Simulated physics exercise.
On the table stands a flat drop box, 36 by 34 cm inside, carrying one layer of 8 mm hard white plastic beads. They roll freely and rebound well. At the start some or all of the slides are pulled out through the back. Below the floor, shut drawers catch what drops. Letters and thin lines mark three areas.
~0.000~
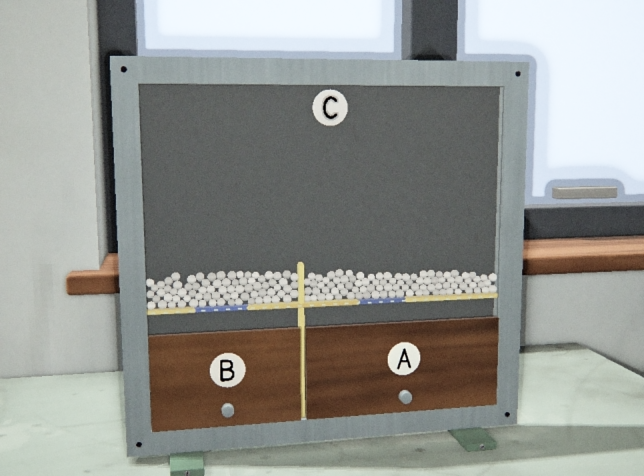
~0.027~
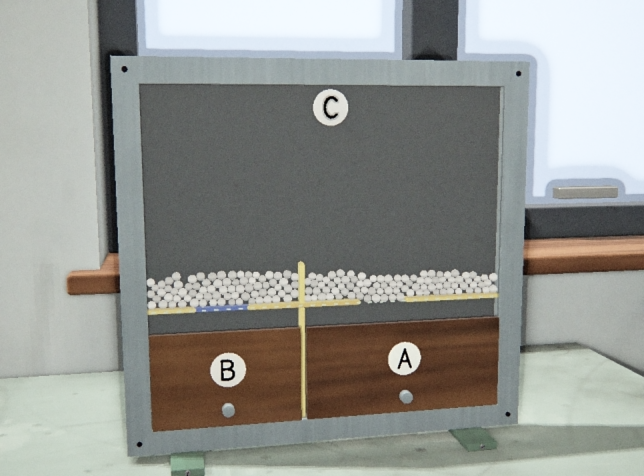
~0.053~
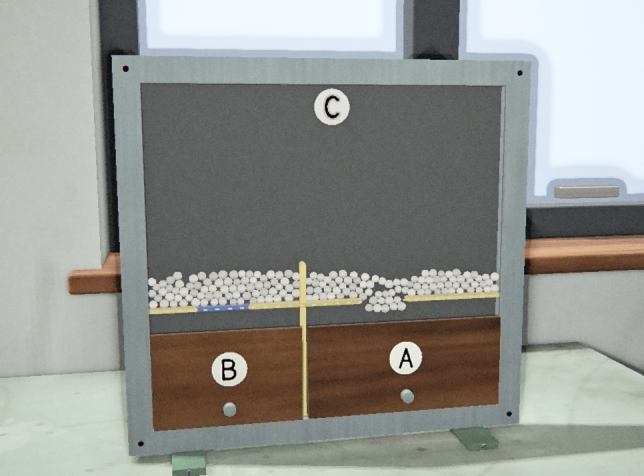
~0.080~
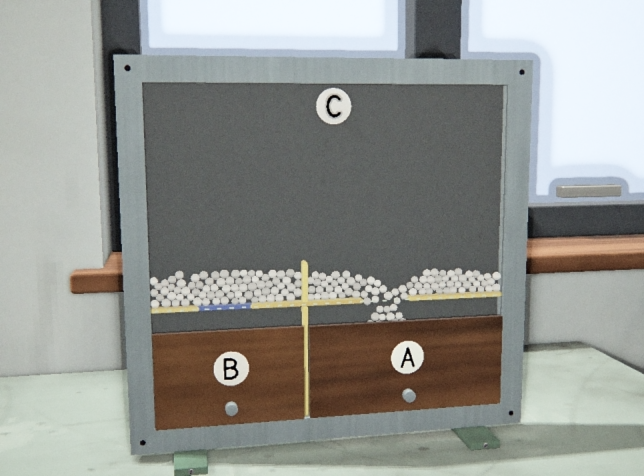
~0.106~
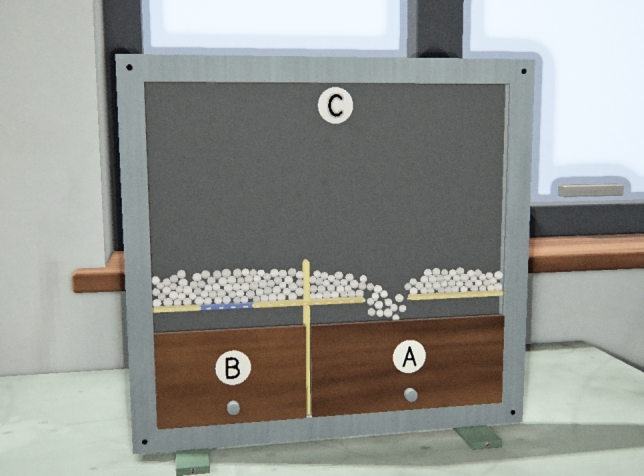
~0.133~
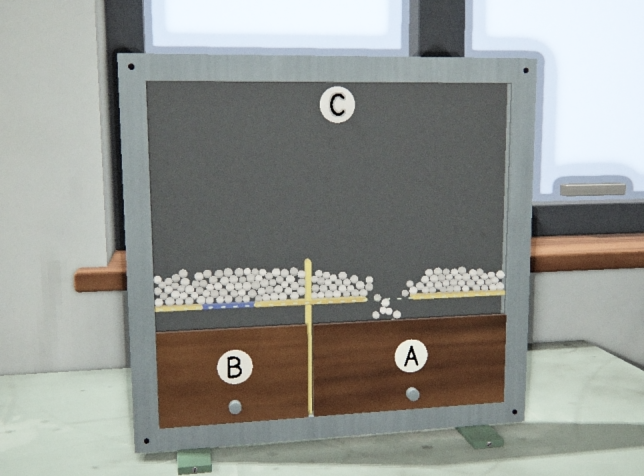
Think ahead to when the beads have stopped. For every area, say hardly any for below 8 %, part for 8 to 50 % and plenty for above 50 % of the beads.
A part, B hardly any, C plenty.
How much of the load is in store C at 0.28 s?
Some 80 per cent.
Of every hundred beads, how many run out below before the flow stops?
About 35 per cent.
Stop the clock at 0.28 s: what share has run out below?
Roughly 20 per cent.
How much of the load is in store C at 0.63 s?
About 70 per cent.
After 0.28 s, 20 % are out; A 20 %, C 80 %.
After 0.63 s, 30 % are out; A 25 %, C 70 %.
After 1.33 s, 35 % are out; A 35 %, C 65 %.
All still by 1.5 s, 35 % are out; A 35 %, B 0 %, C 65 %.
